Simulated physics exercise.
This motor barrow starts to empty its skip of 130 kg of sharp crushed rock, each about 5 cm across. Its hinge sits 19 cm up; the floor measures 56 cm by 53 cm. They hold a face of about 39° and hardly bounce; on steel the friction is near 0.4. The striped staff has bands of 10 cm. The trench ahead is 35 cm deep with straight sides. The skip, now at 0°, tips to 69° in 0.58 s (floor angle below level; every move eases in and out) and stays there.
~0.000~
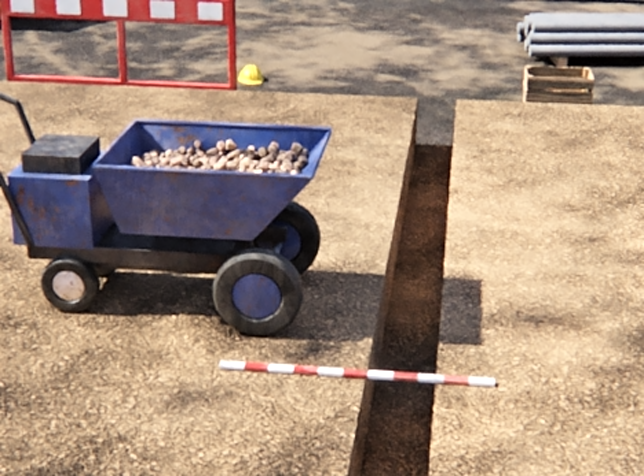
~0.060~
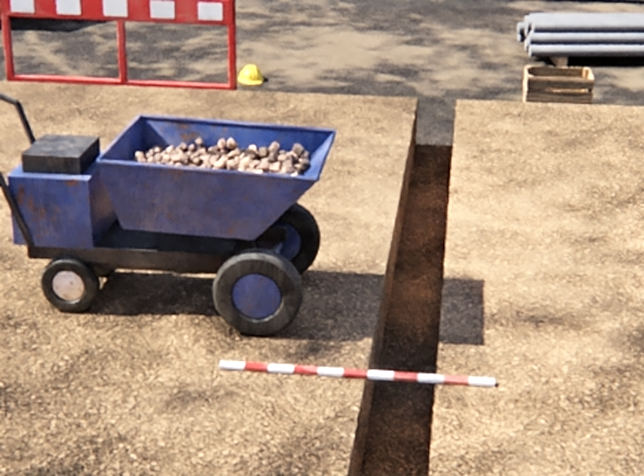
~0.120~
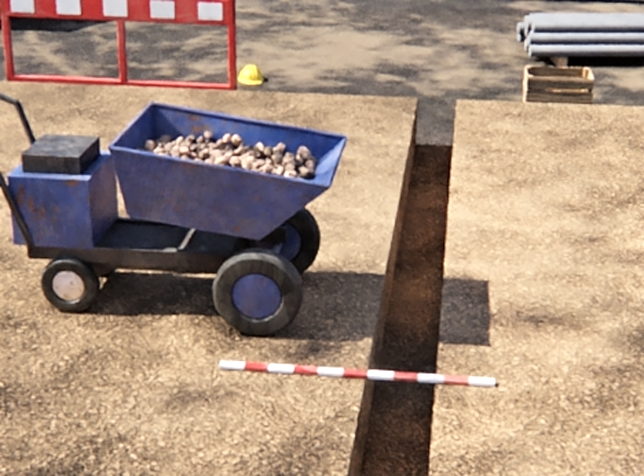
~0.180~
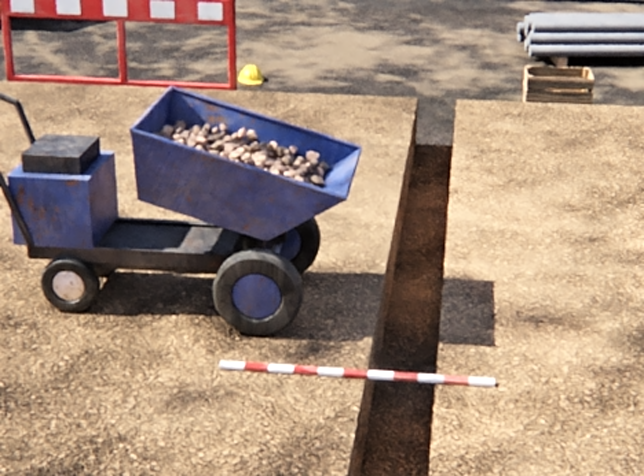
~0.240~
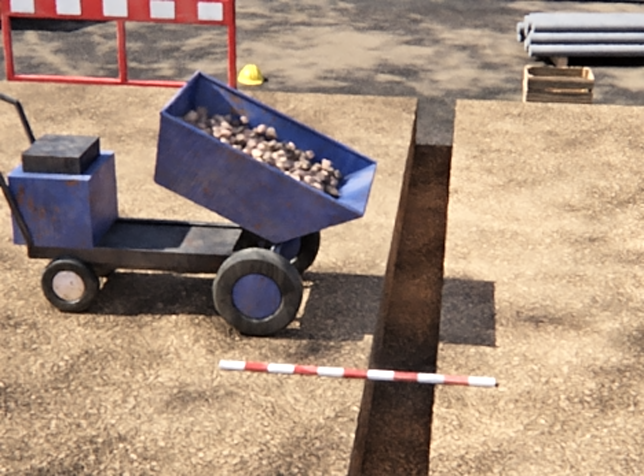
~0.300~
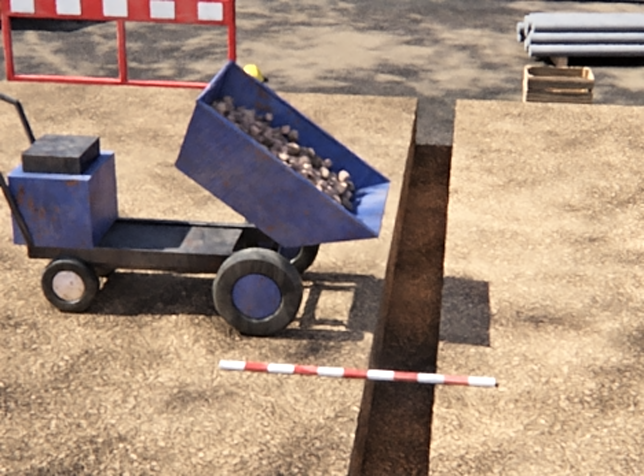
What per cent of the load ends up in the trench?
Roughly 52 per cent ends in the trench.
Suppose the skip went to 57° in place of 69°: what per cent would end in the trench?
It would be near 20 per cent.
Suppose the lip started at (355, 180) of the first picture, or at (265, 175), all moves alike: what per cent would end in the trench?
Near 10 per cent from the first place, 85 from the second.
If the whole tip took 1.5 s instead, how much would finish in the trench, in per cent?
It would be near 75 per cent.
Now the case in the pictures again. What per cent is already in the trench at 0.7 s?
About 10 per cent by then.
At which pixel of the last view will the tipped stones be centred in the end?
Around (435, 335).
After 0.4 s the floor is at 58°; 100 % in the skip; the foremost stones are at (377, 236).
After 0.7 s the floor is at 69°; 85 % in the skip, 9 % in the trench, 5 % past the trench; the foremost stones are at (463, 299).
After 1.0 s the floor is at 69°; 25 % in the skip, 27 % in the trench, 48 % past the trench; the foremost stones are at (625, 312).
After 3.0 s the floor is at 69°; 2 % in the skip, 52 % in the trench, 47 % past the trench; the foremost stones are past the picture's edge.
